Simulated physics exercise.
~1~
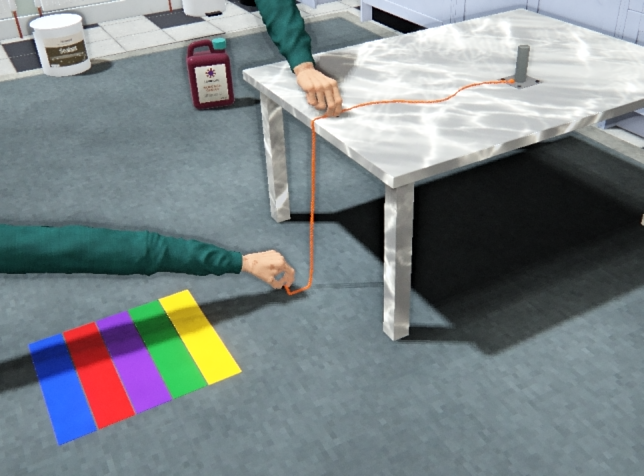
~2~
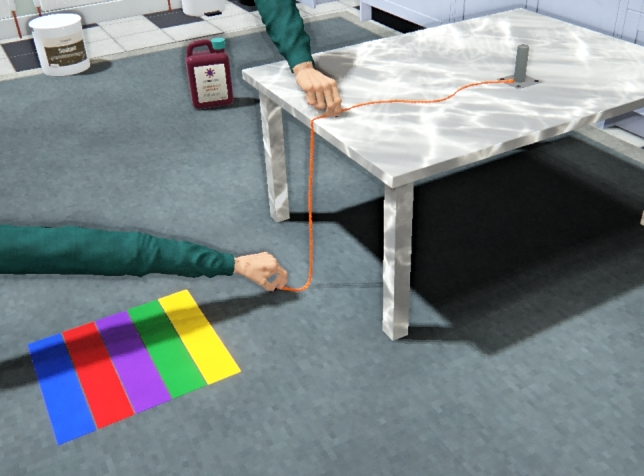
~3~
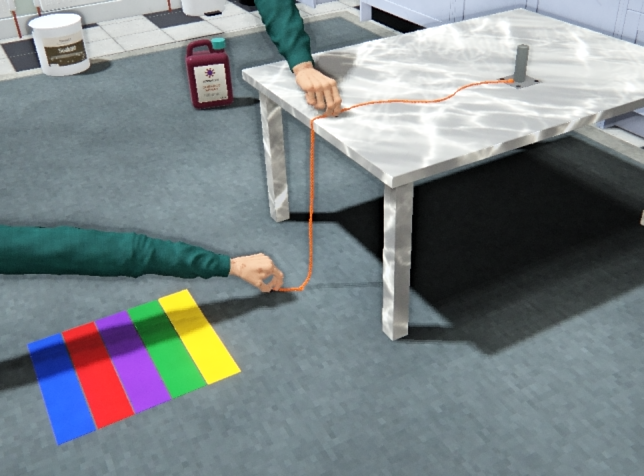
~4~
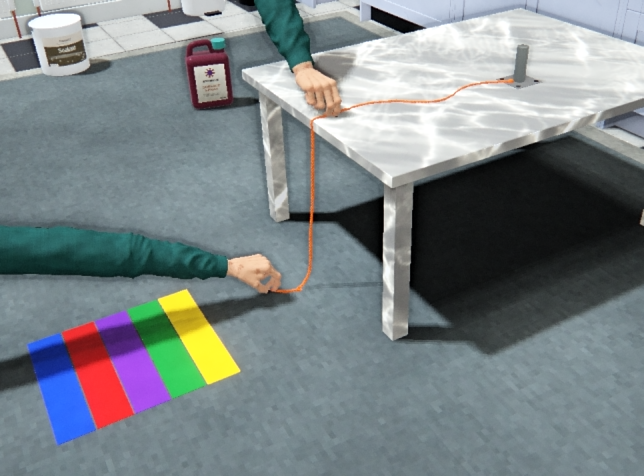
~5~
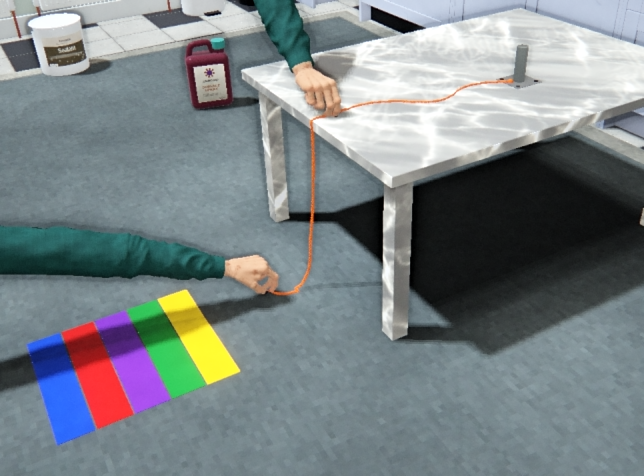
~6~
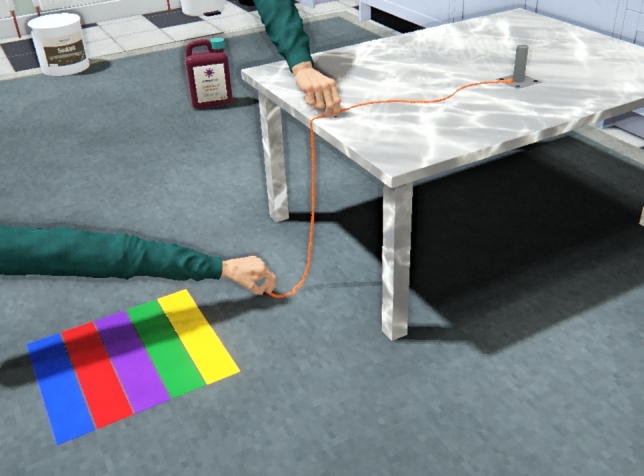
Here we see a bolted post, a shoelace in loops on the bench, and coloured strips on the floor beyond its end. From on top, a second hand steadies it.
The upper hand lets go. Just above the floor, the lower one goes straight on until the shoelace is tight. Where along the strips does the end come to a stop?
Above the green strip.
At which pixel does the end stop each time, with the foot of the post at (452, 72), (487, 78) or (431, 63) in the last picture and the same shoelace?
In order, near (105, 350), (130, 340) and (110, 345).
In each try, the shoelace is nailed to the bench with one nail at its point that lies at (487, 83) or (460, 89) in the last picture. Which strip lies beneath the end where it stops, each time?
For the first it's green, and for the second it's green.
Soon after, end near (228, 305); short of the strips.
After that, end near (185, 321); over yellow.
At the stop, end near (159, 330); over green. It gets as far as the green strip.
